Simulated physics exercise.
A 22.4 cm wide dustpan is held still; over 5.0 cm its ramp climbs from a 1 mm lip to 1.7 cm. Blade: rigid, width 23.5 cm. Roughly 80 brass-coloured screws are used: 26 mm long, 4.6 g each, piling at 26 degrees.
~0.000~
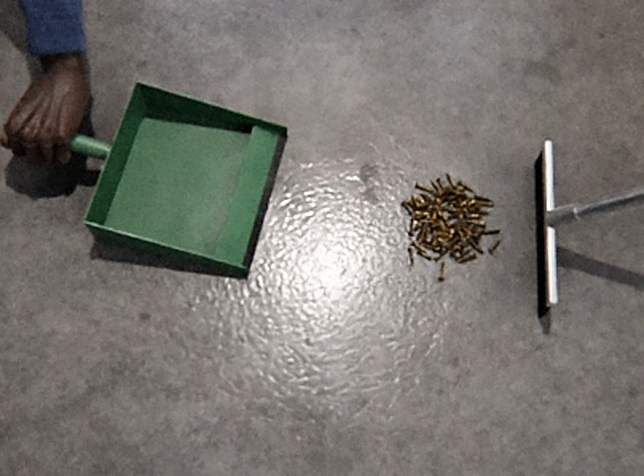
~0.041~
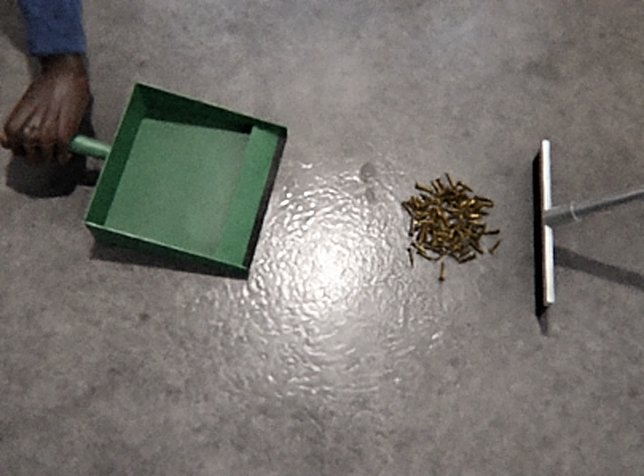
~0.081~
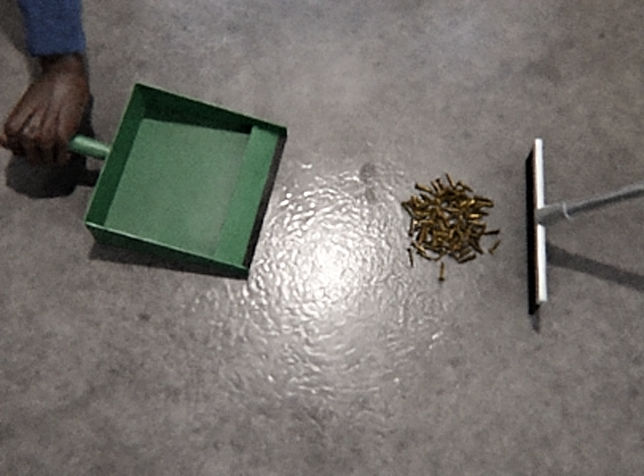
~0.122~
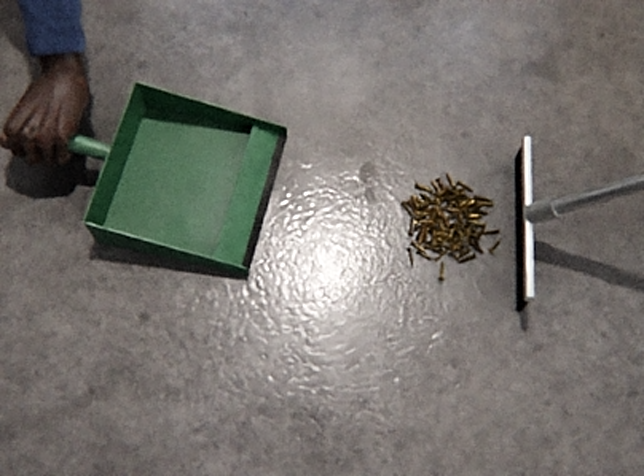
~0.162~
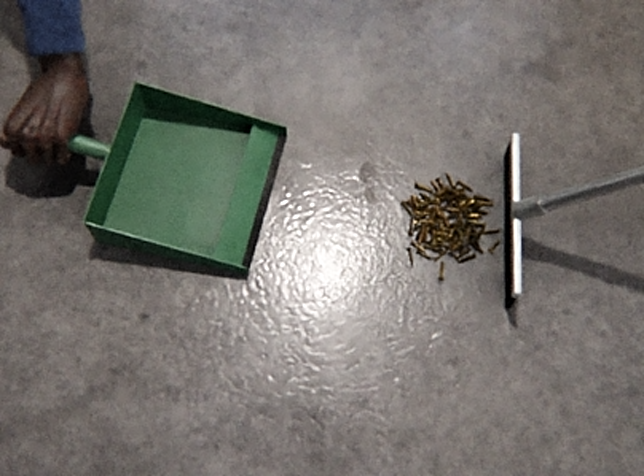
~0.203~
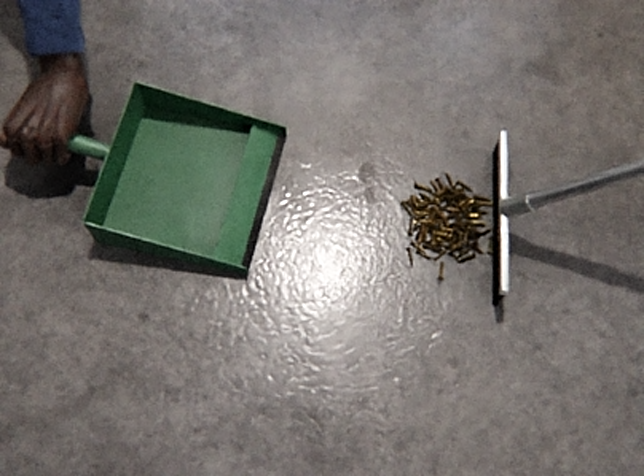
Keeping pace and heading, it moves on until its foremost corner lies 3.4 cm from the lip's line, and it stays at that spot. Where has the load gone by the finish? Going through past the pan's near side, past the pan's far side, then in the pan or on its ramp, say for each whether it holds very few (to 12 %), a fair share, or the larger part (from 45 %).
Past the pan's near side holds very few. Past the pan's far side holds very few. In the pan or on its ramp holds very few.
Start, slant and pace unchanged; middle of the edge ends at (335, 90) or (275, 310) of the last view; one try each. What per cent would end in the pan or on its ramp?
The two tries give roughly 0 and 0 %.
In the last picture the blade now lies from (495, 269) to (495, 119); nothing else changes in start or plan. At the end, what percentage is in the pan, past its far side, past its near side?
That ends as pan 0, far 25, and near 0.
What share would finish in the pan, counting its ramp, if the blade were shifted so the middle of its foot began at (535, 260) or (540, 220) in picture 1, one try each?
Some 10 and 5 per cent.
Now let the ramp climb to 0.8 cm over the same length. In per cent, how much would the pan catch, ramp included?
Then around 10 percent, ramp counted.
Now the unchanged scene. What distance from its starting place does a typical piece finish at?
24 cm, roughly.
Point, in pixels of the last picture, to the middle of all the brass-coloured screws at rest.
At about (288, 184).
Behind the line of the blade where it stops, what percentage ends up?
Roughly 5 in a hundred.
After 0.53 s, middle of the blade 19 cm from the lip; 0 % over the lip, far side 0 %, near side 0 %.
Then, at 0.75 s, middle of the blade 10 cm from the lip; 0 % over the lip, far side 0 %, near side 0 %.
After 1.08 s, middle of the blade 5 cm from the lip; 5 % over the lip, far side 0 %, near side 0 %.
At rest (1.9 s), near side 0 %, far side 0 %, pan 5 %, in front of the lip or behind the blade 90 %.
